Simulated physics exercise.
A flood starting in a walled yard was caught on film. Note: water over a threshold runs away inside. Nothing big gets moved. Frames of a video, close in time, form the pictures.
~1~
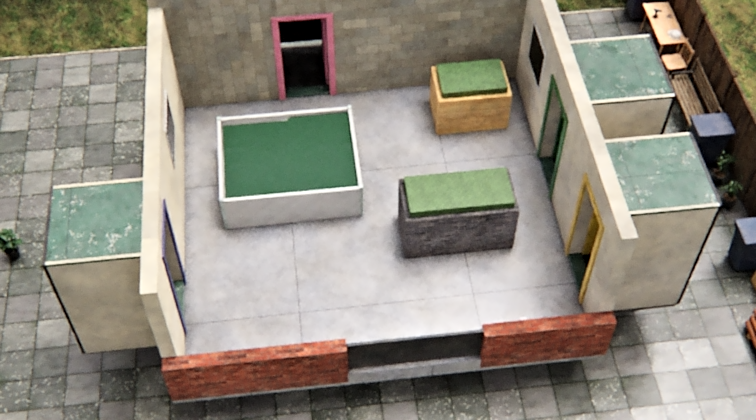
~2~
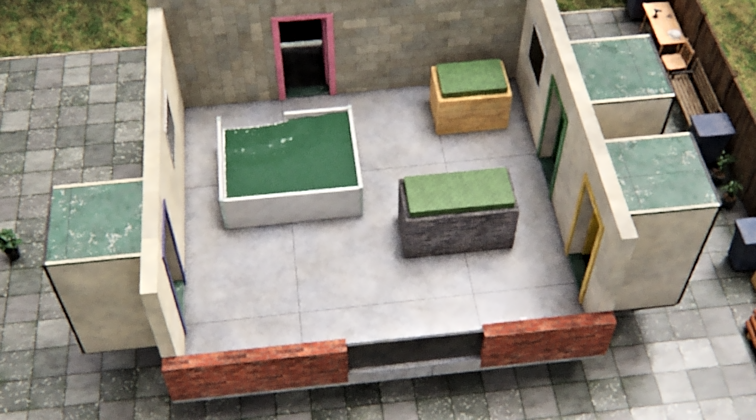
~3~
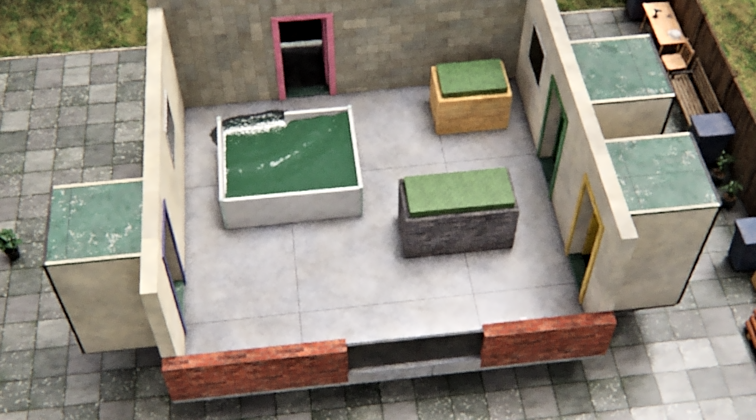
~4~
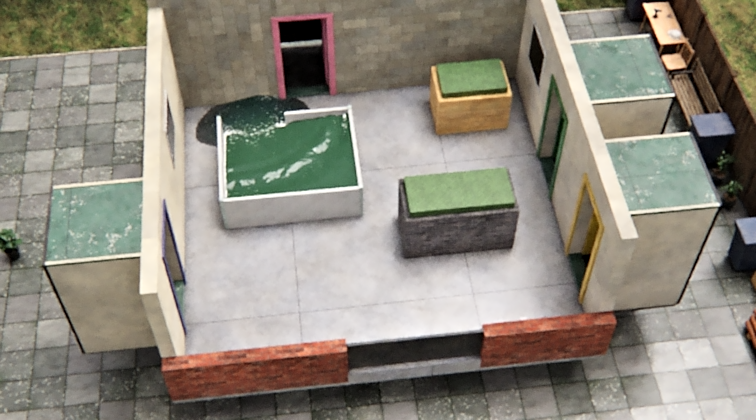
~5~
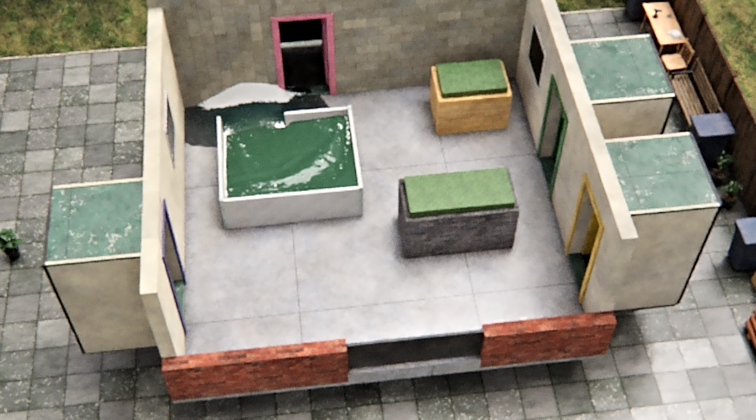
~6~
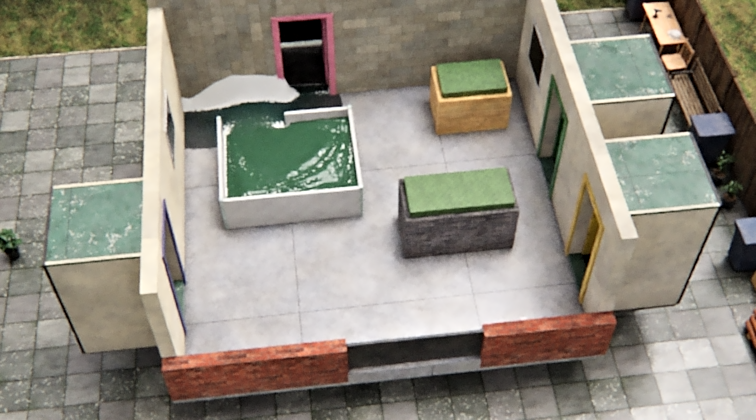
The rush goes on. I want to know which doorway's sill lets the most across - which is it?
That is the pink doorway.
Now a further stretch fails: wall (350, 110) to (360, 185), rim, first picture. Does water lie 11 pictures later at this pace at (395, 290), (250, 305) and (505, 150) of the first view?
One by one: Waterlogged, bare, waterlogged.
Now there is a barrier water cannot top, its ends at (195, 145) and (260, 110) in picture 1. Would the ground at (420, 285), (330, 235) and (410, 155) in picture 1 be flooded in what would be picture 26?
Untouched, untouched, submerged.
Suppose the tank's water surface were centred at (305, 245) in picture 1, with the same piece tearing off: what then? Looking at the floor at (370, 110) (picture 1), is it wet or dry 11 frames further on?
Looks like it'd be swamped there.
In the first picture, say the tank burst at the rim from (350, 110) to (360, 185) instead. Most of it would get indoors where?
Greatest inflow: The door marked green.
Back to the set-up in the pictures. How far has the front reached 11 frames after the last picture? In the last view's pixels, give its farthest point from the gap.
The farthest point of the front sits at (478, 81).
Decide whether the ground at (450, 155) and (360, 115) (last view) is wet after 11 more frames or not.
As listed: Clear, awash.
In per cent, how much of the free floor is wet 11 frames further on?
Near 30 in a hundred.
A moment on, water covers 15 % of the floor; blue door not reached, yellow door not reached, pink door some in, green door not reached.
Next, water covers 30 % of the floor; blue door not reached, yellow door not reached, pink door a lot in, green door not reached.
Then, water covers 50 % of the floor; blue door wet at the sill, nothing in, yellow door not reached, pink door a lot in, green door not reached.
Later, water covers 90 % of the floor; blue door wet at the sill, nothing in, yellow door wet at the sill, nothing in, pink door a lot in, green door a trickle in.
In the end, water covers 100 % of the floor; blue door wet at the sill, nothing in, yellow door some in, pink door a lot in, green door a trickle in; the pink door has let in the most.
